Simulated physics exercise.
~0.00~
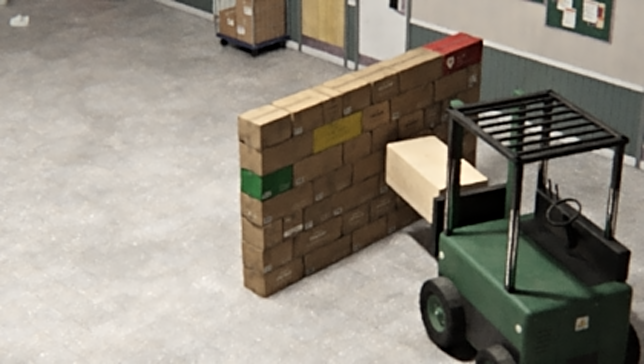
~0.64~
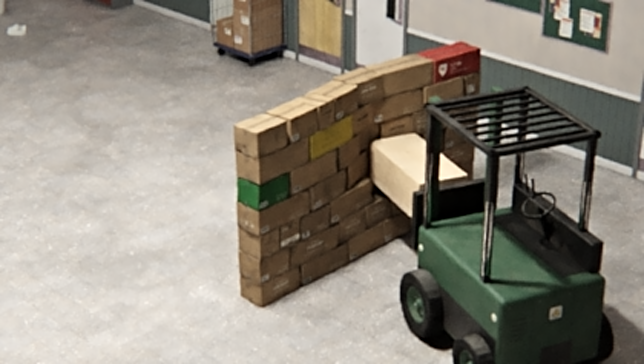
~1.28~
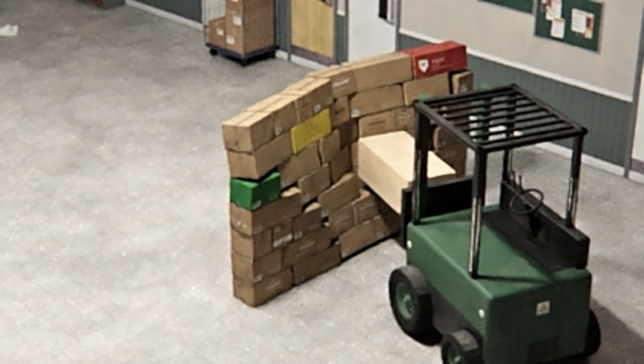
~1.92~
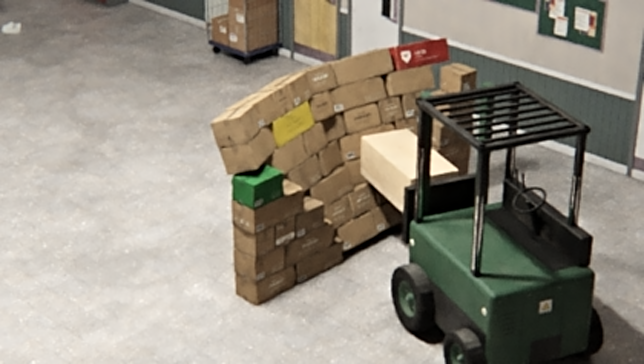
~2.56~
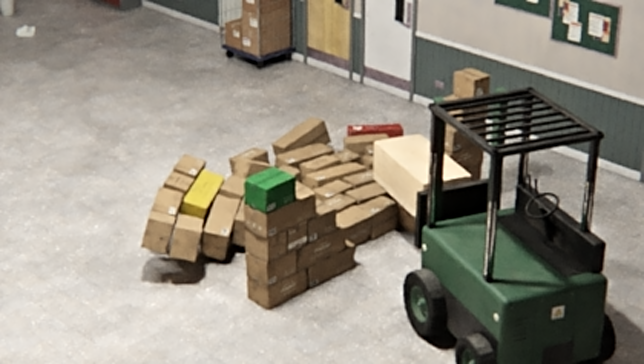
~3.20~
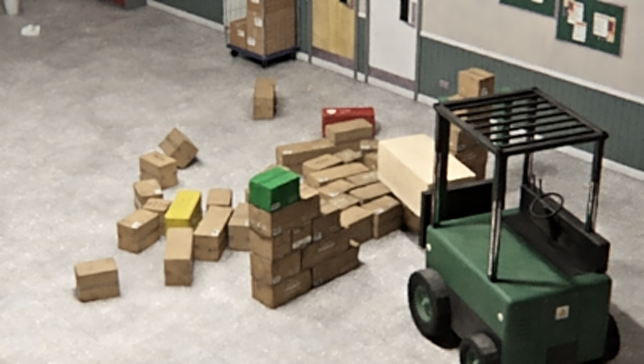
The clip opens on a free-standing wall of brown cartons, with one green, one yellow and one red among them, as a dark green forklift holds a pale case against its right part. The case pushes into the wall, which bulges and bends away from the truck. The upper rows lean over to the left, carrying the yellow and red cartons with them. Then they topple, and cartons tumble across the floor while the forklift stays close by. At the end, yellow and red lie among the scattered cartons, while the green one still sits atop the standing left stack.
